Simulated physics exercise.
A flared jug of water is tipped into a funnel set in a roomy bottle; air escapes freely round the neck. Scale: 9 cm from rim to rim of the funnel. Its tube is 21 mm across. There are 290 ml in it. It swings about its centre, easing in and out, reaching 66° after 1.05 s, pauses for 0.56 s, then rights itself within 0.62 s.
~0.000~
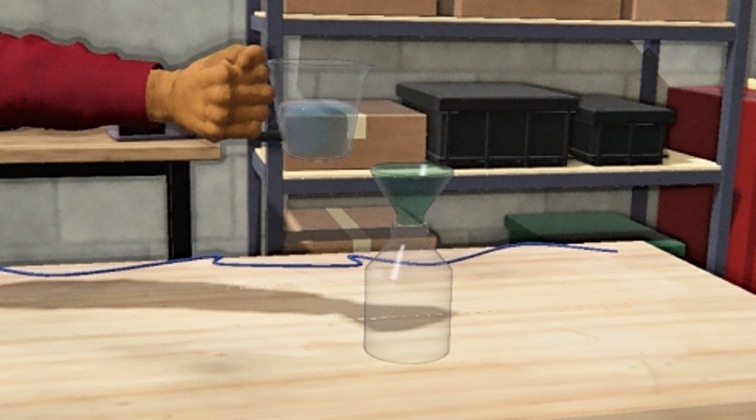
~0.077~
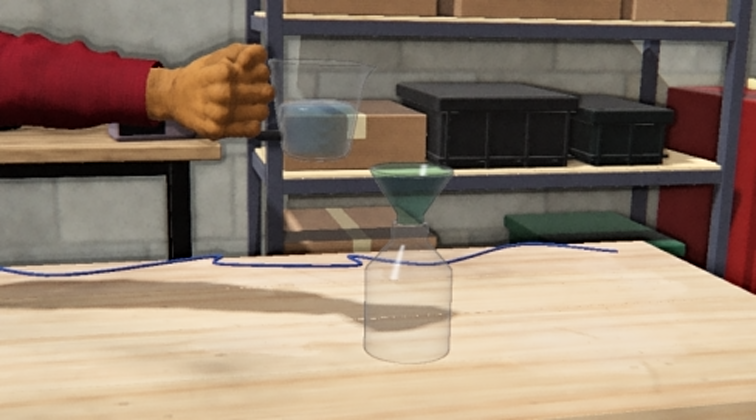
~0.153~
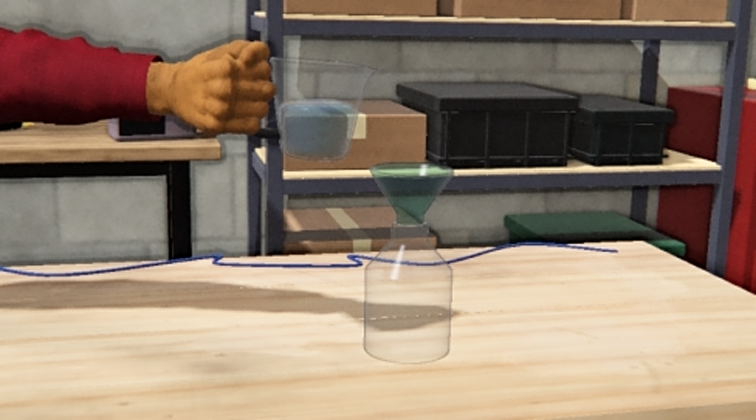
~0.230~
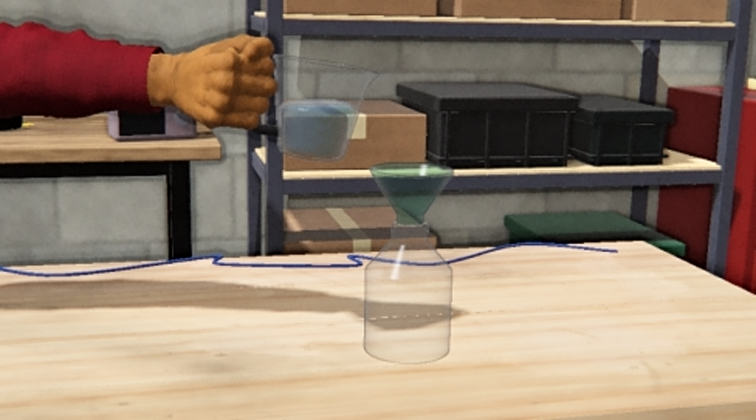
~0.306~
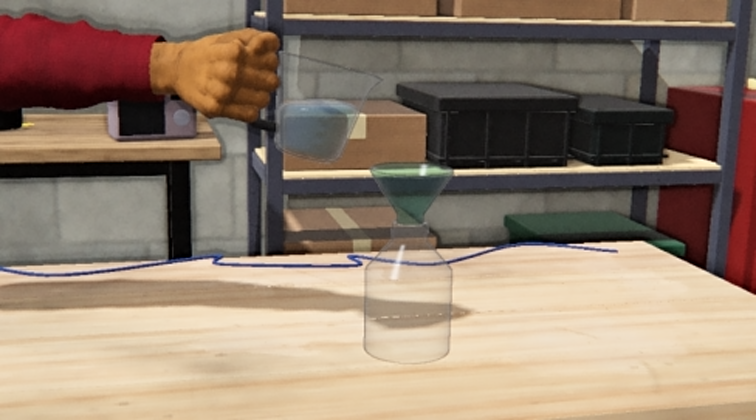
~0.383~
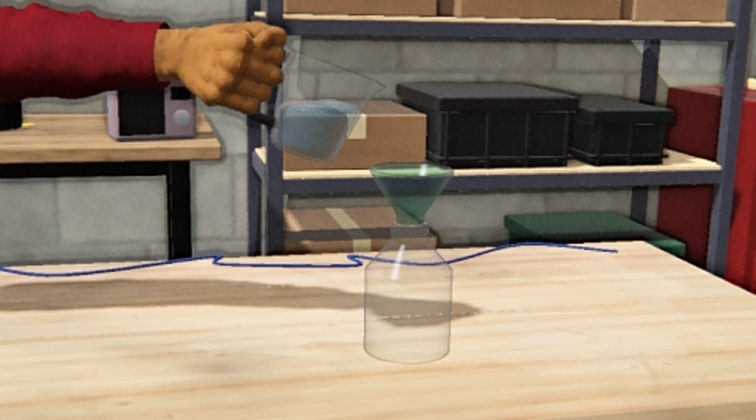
Gloved hand holding a clear jug of bluish water, slowly tilting it rightward above a green funnel set in a clear bottle.
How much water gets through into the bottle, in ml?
About 190 ml.
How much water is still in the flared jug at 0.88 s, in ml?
About 260 ml.
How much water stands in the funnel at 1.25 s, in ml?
About 40 ml.
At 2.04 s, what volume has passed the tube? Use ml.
Close to 190 ml.
After 0.88 s the tilt is 62° and 0 ml has passed the tube, 10 ml is in the funnel, 255 ml in the flared jug and 0 ml has missed.
After 1.25 s the tilt is 66° and 85 ml has passed the tube, 40 ml is in the funnel, 145 ml in the flared jug and 0 ml has missed.
After 1.63 s the tilt is 66° and 170 ml has passed the tube, 15 ml is in the funnel, 105 ml in the flared jug and 0 ml has missed.
After 2.04 s the tilt is 14° and 195 ml has passed the tube, 0 ml is in the funnel, 95 ml in the flared jug and 0 ml has missed.
In the end 195 ml has passed the tube, 0 ml is in the funnel, 95 ml in the flared jug and 0 ml has missed.
